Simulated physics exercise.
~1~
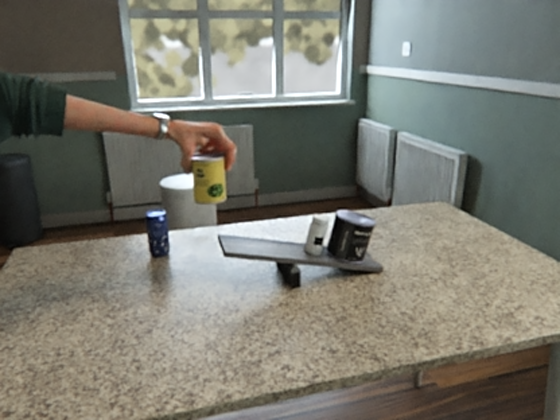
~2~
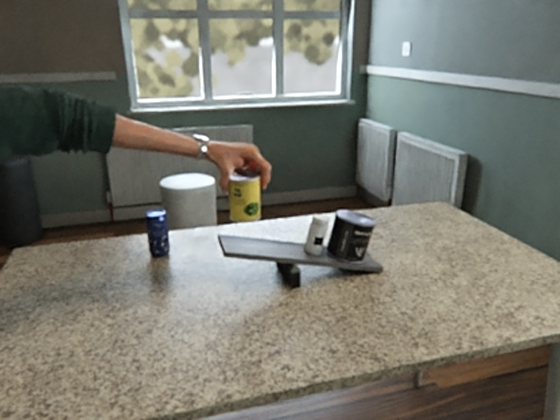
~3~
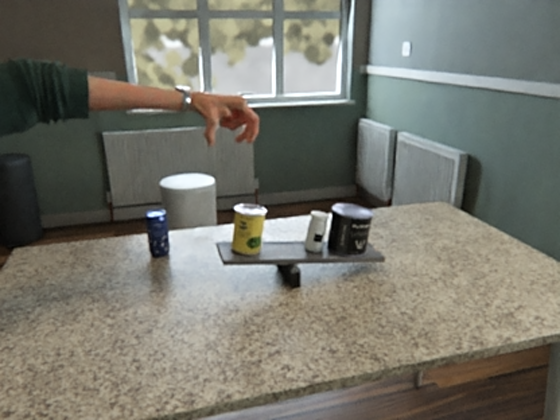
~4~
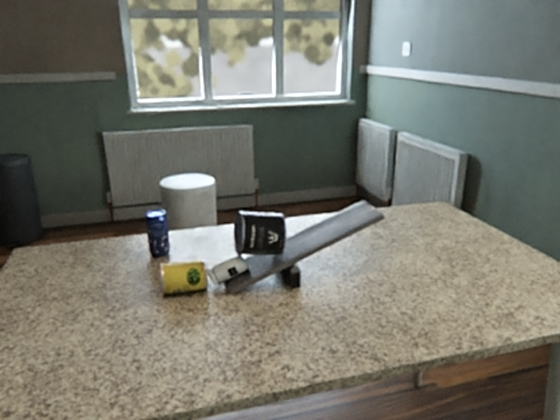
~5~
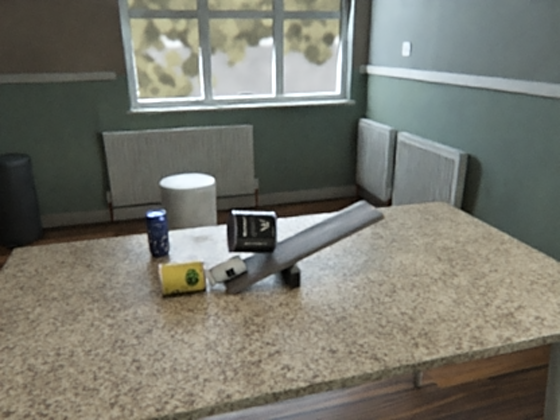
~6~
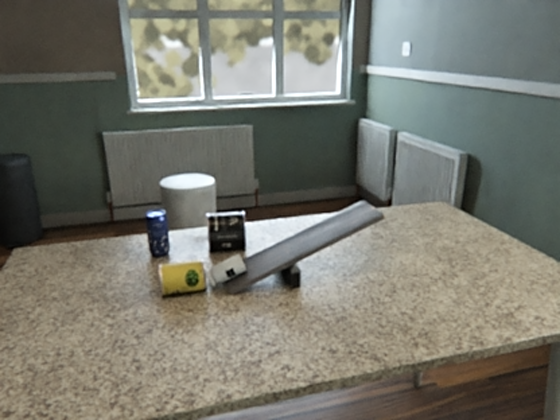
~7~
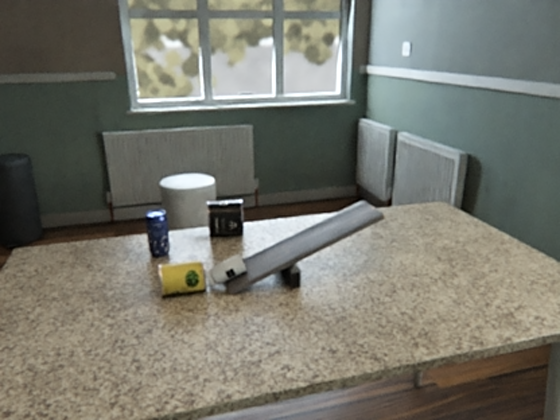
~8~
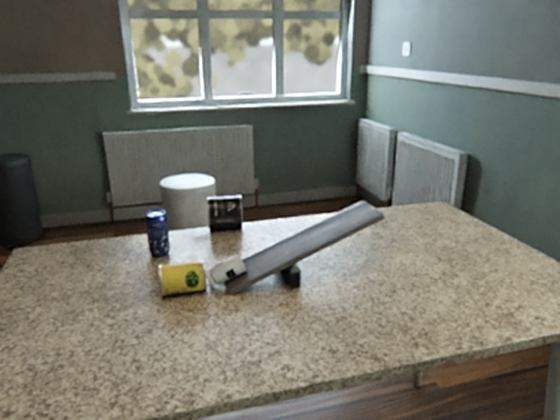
The clip shows a hand setting a yellow tin on the raised left end of a tilted plank holding a white shaker and black tub; the plank tips left, all three topple and slide off leftward, and the plank rests right end up beside an unmoved blue can.
